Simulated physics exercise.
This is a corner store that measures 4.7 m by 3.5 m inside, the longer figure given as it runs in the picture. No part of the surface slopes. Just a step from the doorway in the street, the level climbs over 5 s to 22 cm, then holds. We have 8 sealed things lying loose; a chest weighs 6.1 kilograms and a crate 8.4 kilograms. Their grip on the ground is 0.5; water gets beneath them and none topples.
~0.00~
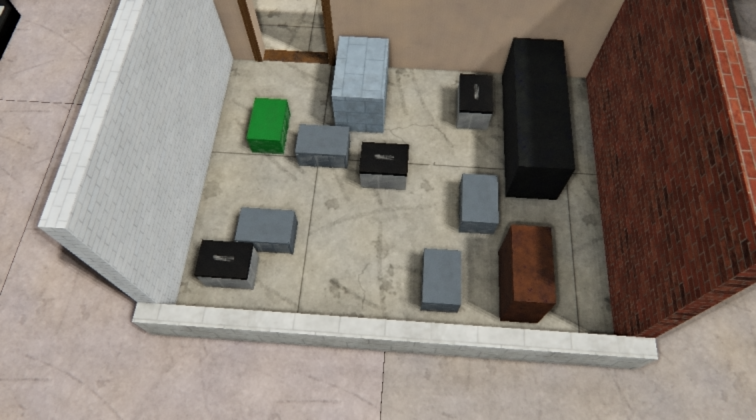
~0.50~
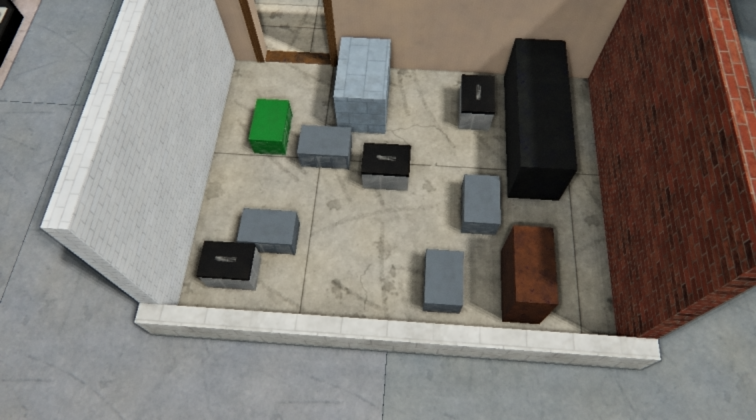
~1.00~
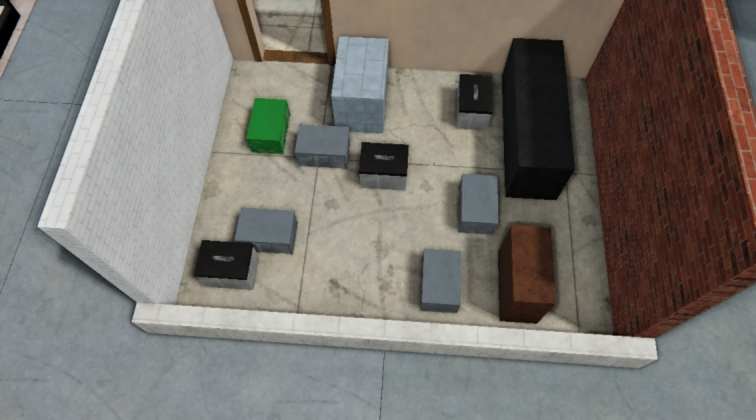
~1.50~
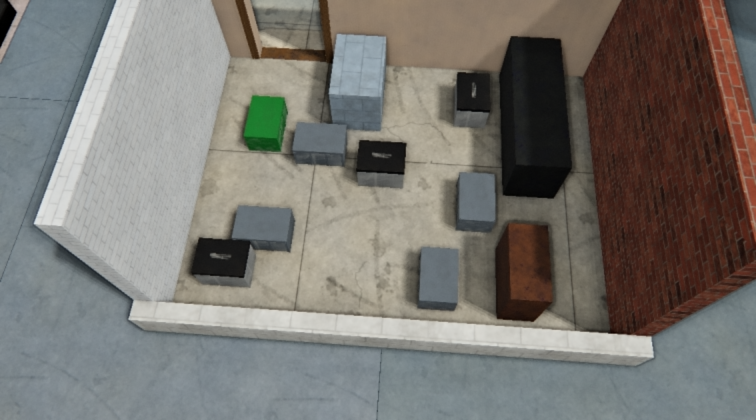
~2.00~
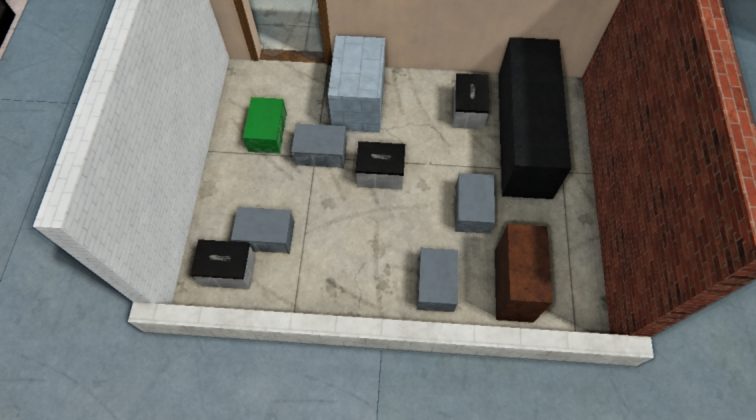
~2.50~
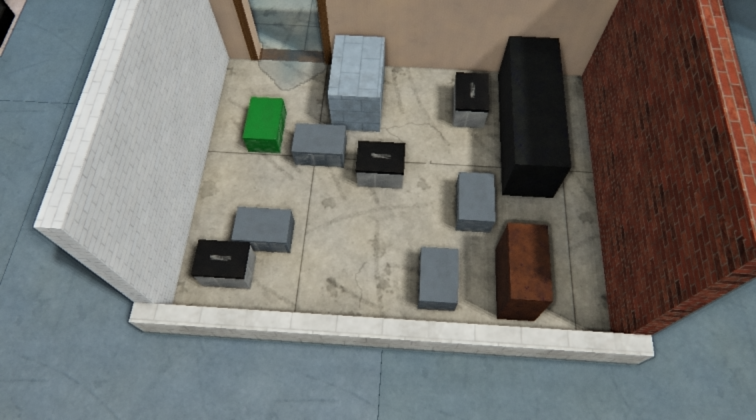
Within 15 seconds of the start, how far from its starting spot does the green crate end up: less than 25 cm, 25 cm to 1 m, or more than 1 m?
Result: A long trip.
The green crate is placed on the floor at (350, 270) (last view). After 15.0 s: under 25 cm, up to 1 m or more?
It goes a long way.
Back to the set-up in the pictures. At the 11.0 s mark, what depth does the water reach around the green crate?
Depth: About 12 cm.
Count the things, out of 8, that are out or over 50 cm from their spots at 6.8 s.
2 in all.
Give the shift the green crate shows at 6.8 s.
Displacement by then near 150 cm.
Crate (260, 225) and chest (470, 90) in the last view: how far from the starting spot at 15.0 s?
250 cm, 60 cm.
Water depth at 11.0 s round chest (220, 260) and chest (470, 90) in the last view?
First about 12 cm, second about 5 cm.
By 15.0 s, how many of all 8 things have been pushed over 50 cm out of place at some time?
8 of them.
After 3.5 s the green crate is near (263, 118), 0.0 m from its start, aground; 0 afloat.
After 6.8 s the green crate is near (210, 244), 1.7 m from its start, afloat; 3 afloat.
After 11.0 s the green crate is near (282, 227), 1.5 m from its start, afloat; 6 afloat.
After 15.0 s the green crate is near (448, 150), 2.2 m from its start, afloat; 8 afloat.
